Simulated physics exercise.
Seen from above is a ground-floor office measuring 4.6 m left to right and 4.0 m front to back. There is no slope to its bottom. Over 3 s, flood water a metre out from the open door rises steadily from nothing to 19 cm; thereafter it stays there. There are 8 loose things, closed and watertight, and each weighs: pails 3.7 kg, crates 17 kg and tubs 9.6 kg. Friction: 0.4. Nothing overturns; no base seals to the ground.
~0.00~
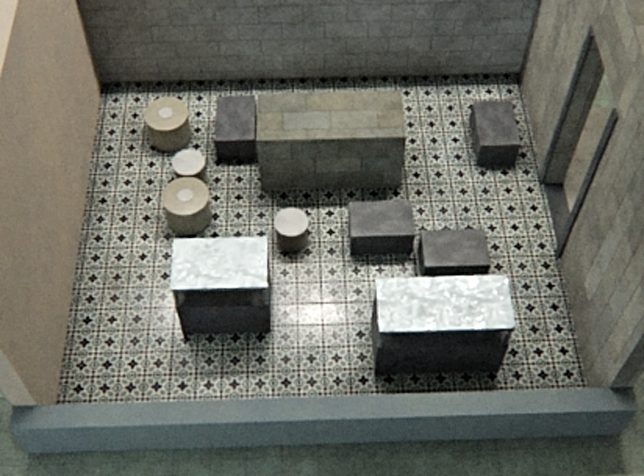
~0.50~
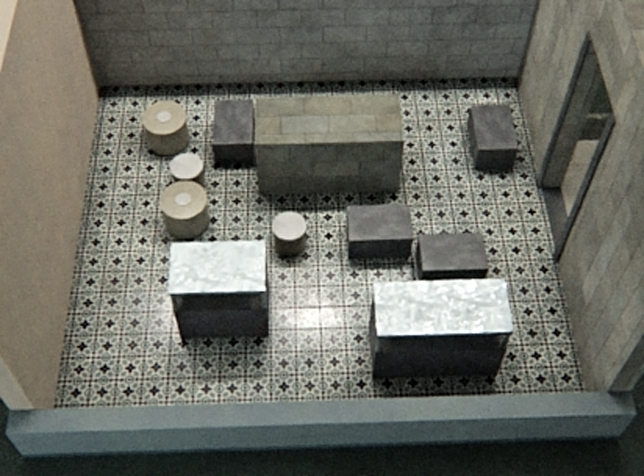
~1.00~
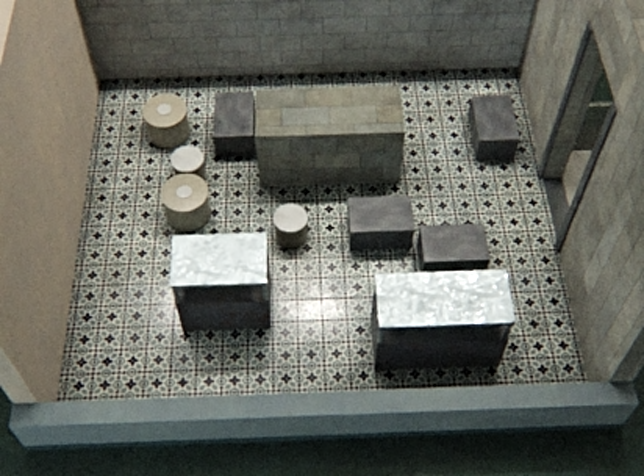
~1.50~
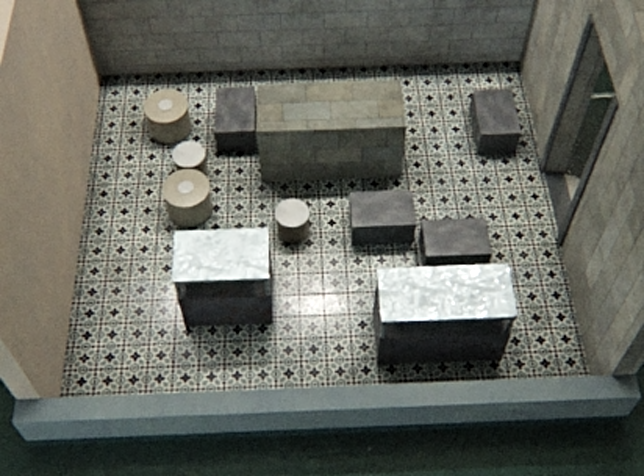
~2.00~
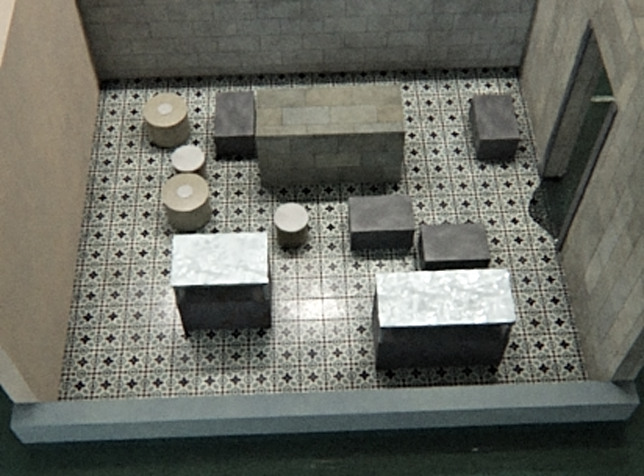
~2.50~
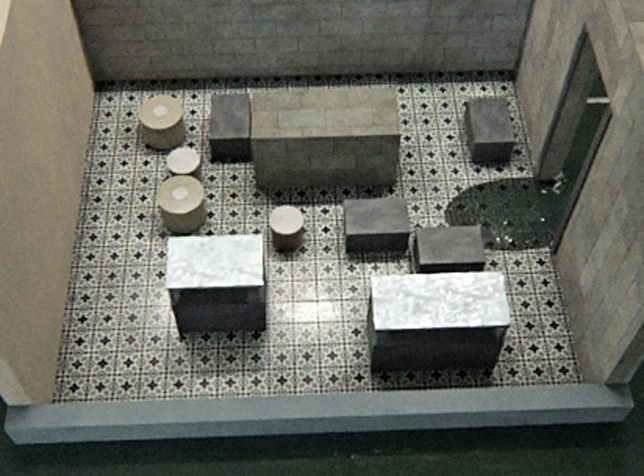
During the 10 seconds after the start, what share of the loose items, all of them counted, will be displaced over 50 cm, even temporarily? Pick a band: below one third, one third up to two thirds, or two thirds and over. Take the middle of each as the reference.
The share is one third up to two thirds.
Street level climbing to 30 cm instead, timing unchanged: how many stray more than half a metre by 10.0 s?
In that case 6 of them.
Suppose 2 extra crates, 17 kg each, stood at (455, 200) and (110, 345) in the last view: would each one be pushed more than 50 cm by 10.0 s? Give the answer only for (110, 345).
That spot comes out lower.
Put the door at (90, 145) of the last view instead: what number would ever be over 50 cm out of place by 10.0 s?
You'd get 4 in that case.
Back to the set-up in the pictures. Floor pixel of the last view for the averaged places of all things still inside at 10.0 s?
(227, 203).
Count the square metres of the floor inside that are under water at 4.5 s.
Around 5.5 m2 of it.
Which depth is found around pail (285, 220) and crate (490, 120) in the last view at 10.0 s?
Close to 4 and 5 centimetres.
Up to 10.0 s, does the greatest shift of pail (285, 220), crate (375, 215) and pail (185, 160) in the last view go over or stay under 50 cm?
In that order: Over, over, less.
After 3.5 s 0 of 8 are over 50 cm from their spots; 0 afloat.
After 4.5 s 0 of 8 are over 50 cm from their spots; 0 afloat.
After 7.0 s 2 of 8 are over 50 cm from their spots; 0 afloat.
After 10.0 s 3 of 8 are over 50 cm from their spots, and 3 have been at some point; 0 afloat.
